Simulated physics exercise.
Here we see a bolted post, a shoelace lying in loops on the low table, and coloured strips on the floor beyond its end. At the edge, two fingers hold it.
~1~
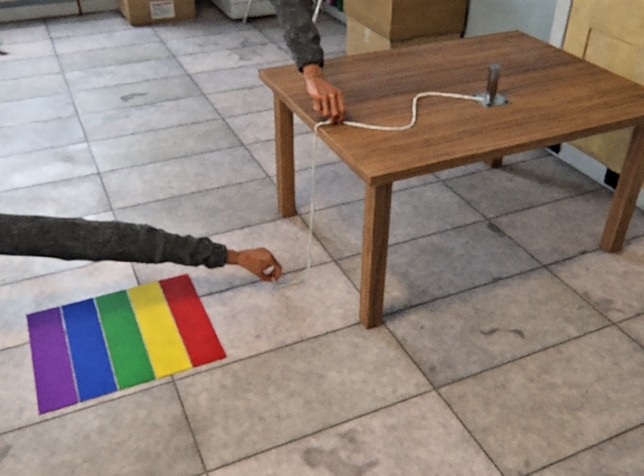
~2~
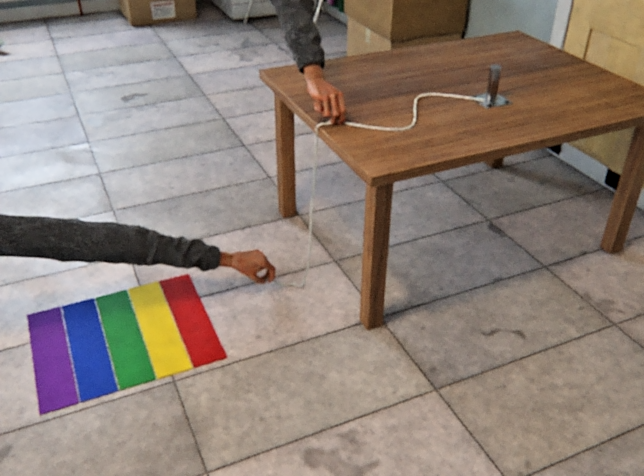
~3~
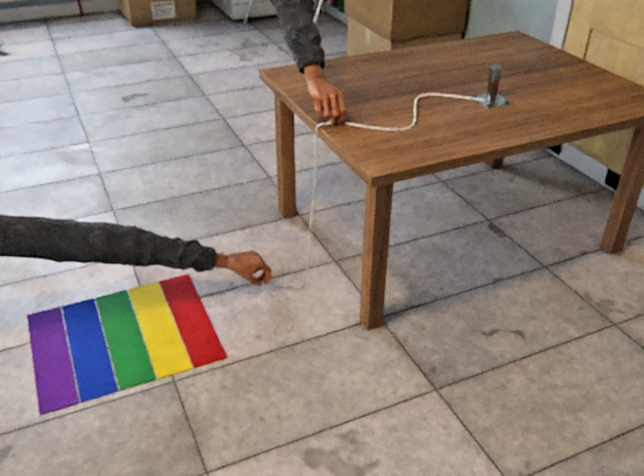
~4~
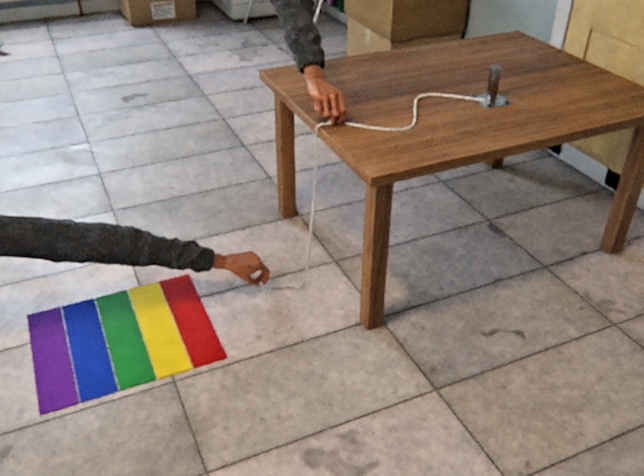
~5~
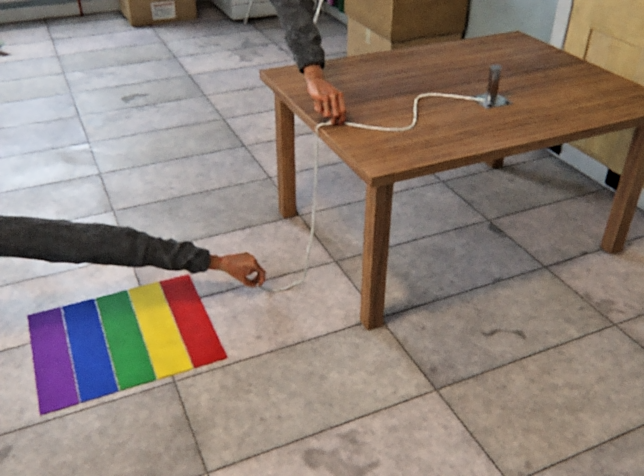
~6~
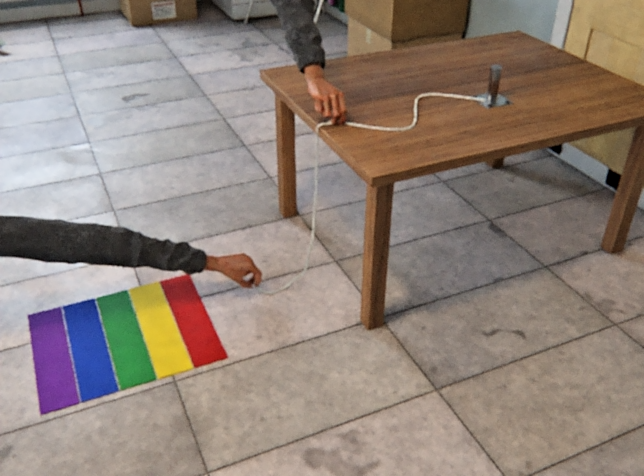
A hand low over the floor held the end of a white cord and drew it slightly left toward the coloured strips, while another hand's fingers pressed the cord at the wooden table's edge.
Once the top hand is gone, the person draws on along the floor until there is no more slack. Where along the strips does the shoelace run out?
Over the blue strip.
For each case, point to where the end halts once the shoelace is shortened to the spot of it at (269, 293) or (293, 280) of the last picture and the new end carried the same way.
Result 1: (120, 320). Result 2: (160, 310).
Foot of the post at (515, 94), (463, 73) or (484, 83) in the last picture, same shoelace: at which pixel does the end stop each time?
The spots are near (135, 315), (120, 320) and (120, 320).
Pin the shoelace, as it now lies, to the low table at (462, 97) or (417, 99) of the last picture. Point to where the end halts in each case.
(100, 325); (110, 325).
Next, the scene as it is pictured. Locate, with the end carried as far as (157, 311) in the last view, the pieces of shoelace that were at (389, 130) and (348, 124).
They end up somewhere around (333, 127) and (316, 159).
Soon after, end near (157, 311); over yellow.
After that, end near (115, 322); over green.
At the stop, end near (90, 329); over blue. It gets as far as the blue strip.
